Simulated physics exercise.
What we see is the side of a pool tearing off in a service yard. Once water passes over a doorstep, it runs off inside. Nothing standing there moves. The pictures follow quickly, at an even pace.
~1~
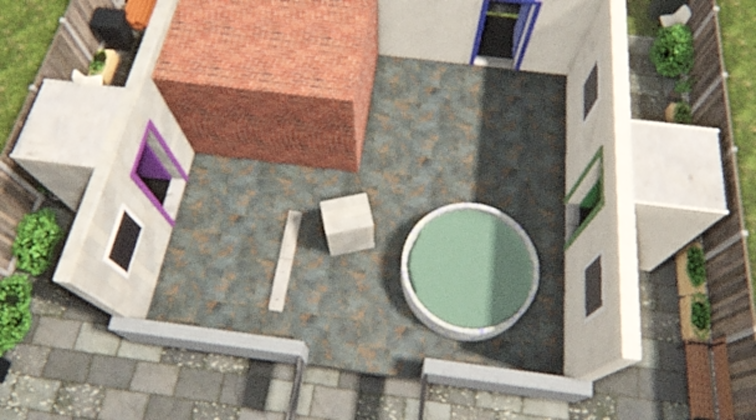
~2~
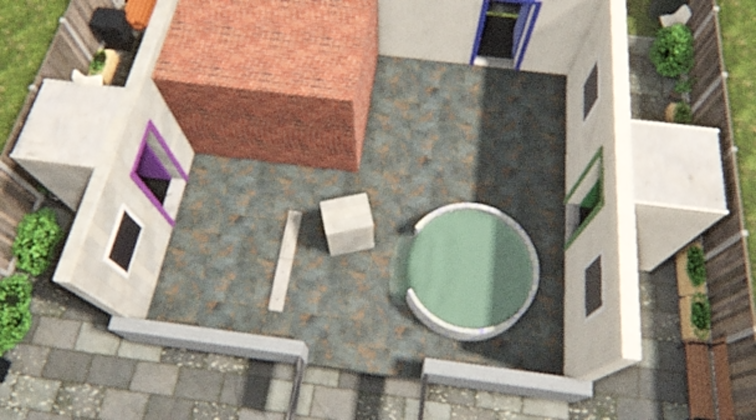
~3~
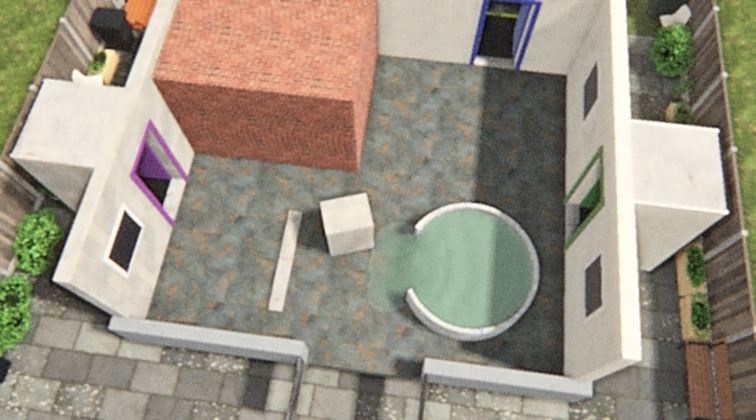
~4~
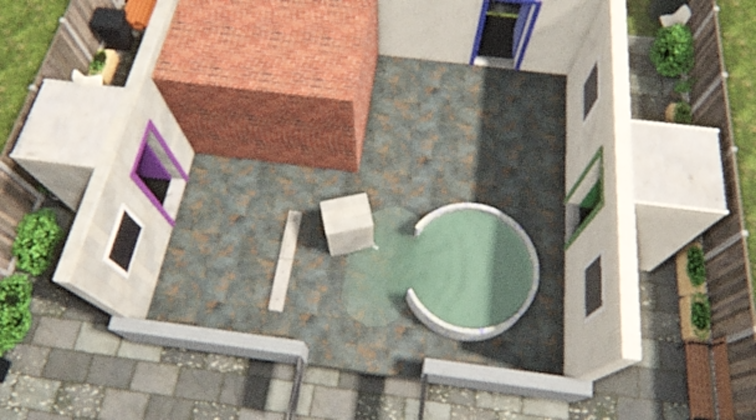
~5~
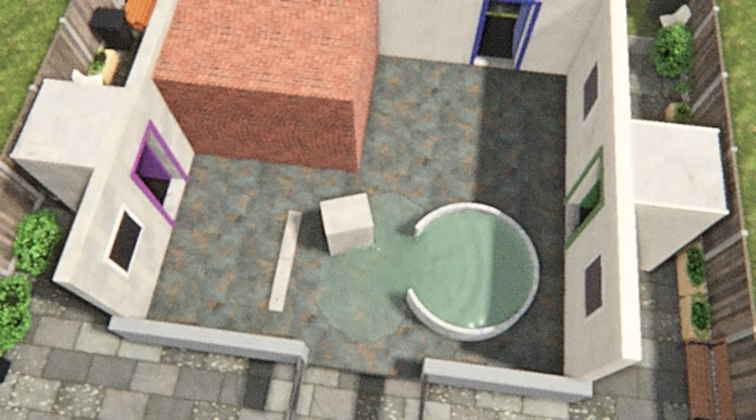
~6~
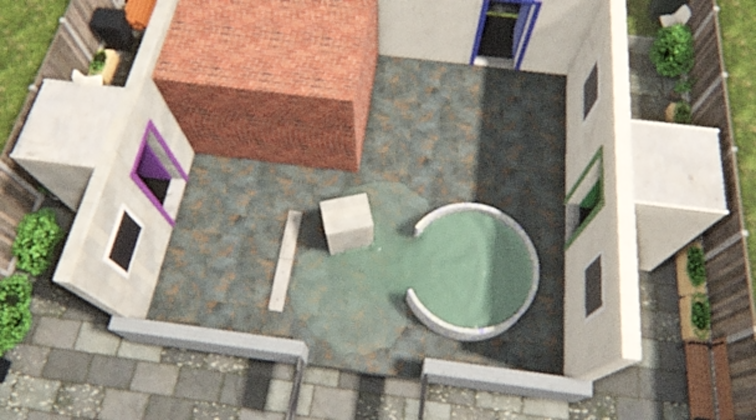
Pale green water sits still in a round, white-rimmed pool in a walled yard, until the left side of the rim opens. It pours out through the gap and spreads left across the stone floor, passing below a pale block and reaching the area beside a long, narrow slab.
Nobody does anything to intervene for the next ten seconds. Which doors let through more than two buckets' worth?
Purple door: No, two buckets or less; blue door: No, two buckets or less; green door: No, two buckets or less.
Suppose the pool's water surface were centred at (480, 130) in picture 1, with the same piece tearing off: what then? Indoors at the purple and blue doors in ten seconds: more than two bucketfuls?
Purple door: Below the limit; blue door: Above the limit.
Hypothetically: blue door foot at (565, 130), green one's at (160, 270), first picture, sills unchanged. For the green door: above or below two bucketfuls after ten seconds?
As for the green one, it tops the limit.
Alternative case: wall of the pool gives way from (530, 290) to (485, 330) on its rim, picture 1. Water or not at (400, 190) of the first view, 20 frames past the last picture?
Untouched.
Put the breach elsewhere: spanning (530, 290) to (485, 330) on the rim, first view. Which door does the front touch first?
It's the green one.
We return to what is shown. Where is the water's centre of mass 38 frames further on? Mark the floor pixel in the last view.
About (340, 236).
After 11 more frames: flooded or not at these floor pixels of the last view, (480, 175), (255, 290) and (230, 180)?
First spot spared, second spot submerged, third spot spared.
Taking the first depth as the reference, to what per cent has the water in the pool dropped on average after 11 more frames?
I'd say around 56 per cent.
A moment on, water covers 25 % of the floor; the purple door not reached, the blue door not reached, the green door not reached.
Next, water covers 40 % of the floor; the purple door not reached, the blue door not reached, the green door not reached.
Then, water covers 55 % of the floor; the purple door wet at the sill, nothing in, the blue door not reached, the green door not reached.
Later, water covers 65 % of the floor; the purple door wet at the sill, nothing in, the blue door wet at the sill, nothing in, the green door not reached.
In the end, water covers 90 % of the floor; the purple door wet at the sill, nothing in, the blue door wet at the sill, nothing in, the green door wet at the sill, nothing in.
